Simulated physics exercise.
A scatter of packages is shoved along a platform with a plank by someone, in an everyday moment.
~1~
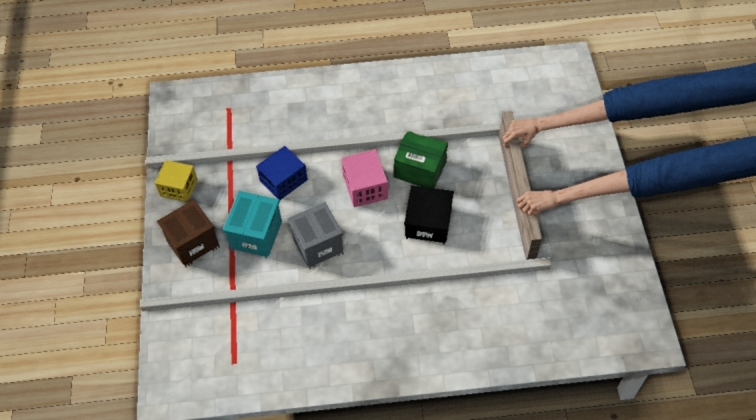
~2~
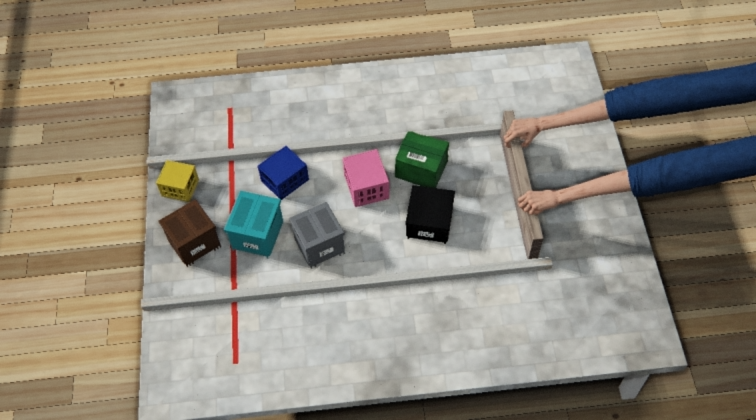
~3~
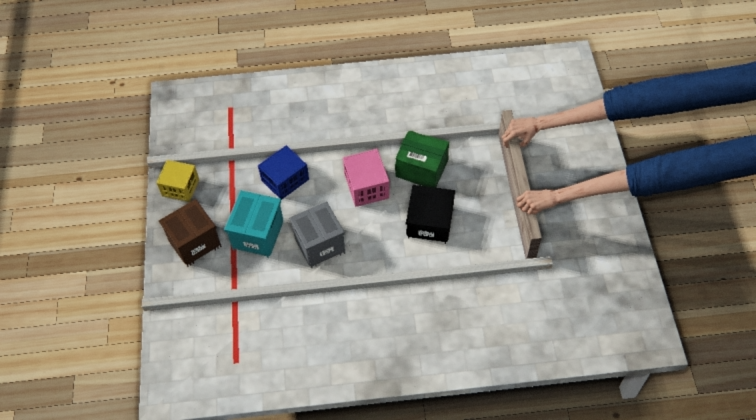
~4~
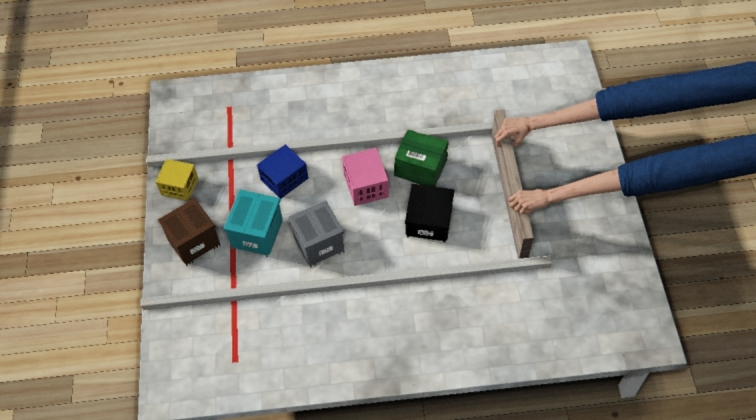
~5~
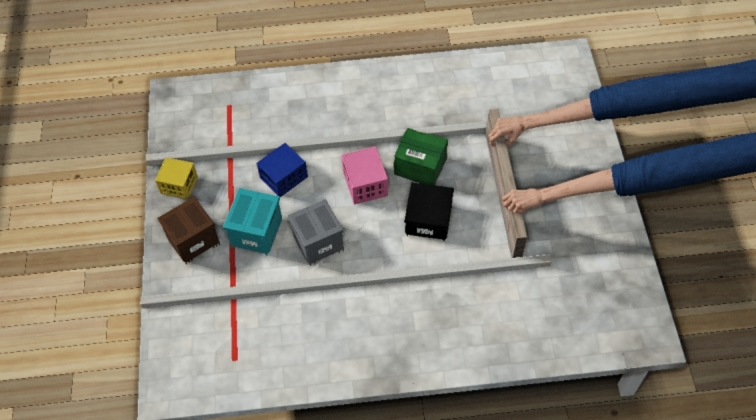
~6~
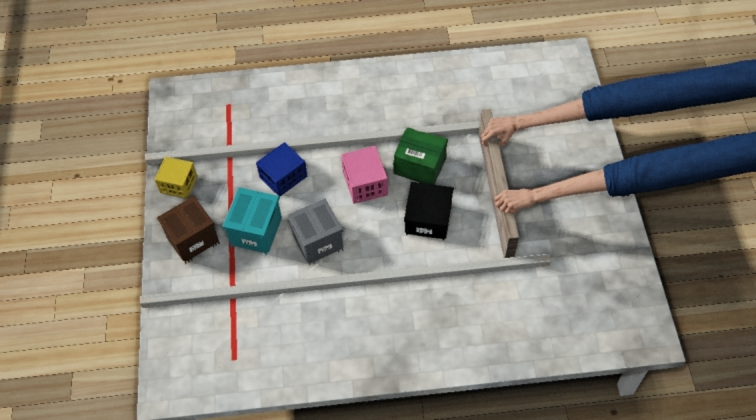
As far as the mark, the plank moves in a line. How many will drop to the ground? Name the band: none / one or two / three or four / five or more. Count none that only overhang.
Band: Three or four.
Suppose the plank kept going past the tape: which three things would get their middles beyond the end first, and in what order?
Brown tote, yellow crate, turquoise tote.
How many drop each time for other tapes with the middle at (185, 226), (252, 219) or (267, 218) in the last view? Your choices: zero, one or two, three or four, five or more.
Result per tape, in order - five or more / just one or two / just one or two.
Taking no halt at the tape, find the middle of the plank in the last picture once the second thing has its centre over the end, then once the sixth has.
Roughly (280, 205) for the earlier crossing, roughly (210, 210) for the later one.
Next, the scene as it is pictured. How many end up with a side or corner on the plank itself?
Number in contact with it: 2.
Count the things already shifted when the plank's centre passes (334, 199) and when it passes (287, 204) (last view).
Counts: 7 / 8.
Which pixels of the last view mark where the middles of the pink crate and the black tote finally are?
Okay, so first (166, 202), and next (208, 238).
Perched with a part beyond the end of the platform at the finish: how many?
Count: 0.
Soon after, none off yet; yellow crate at rest near (176, 178); brown tote at rest near (189, 230); turquoise tote at rest near (254, 221).
Then, none off yet; yellow crate at rest near (176, 178); brown tote moved a little near (165, 231); turquoise tote moved about its own width near (214, 226).
By the end, the number that fall off is three or four; fallen, blue crate, turquoise tote, brown tote and yellow crate.
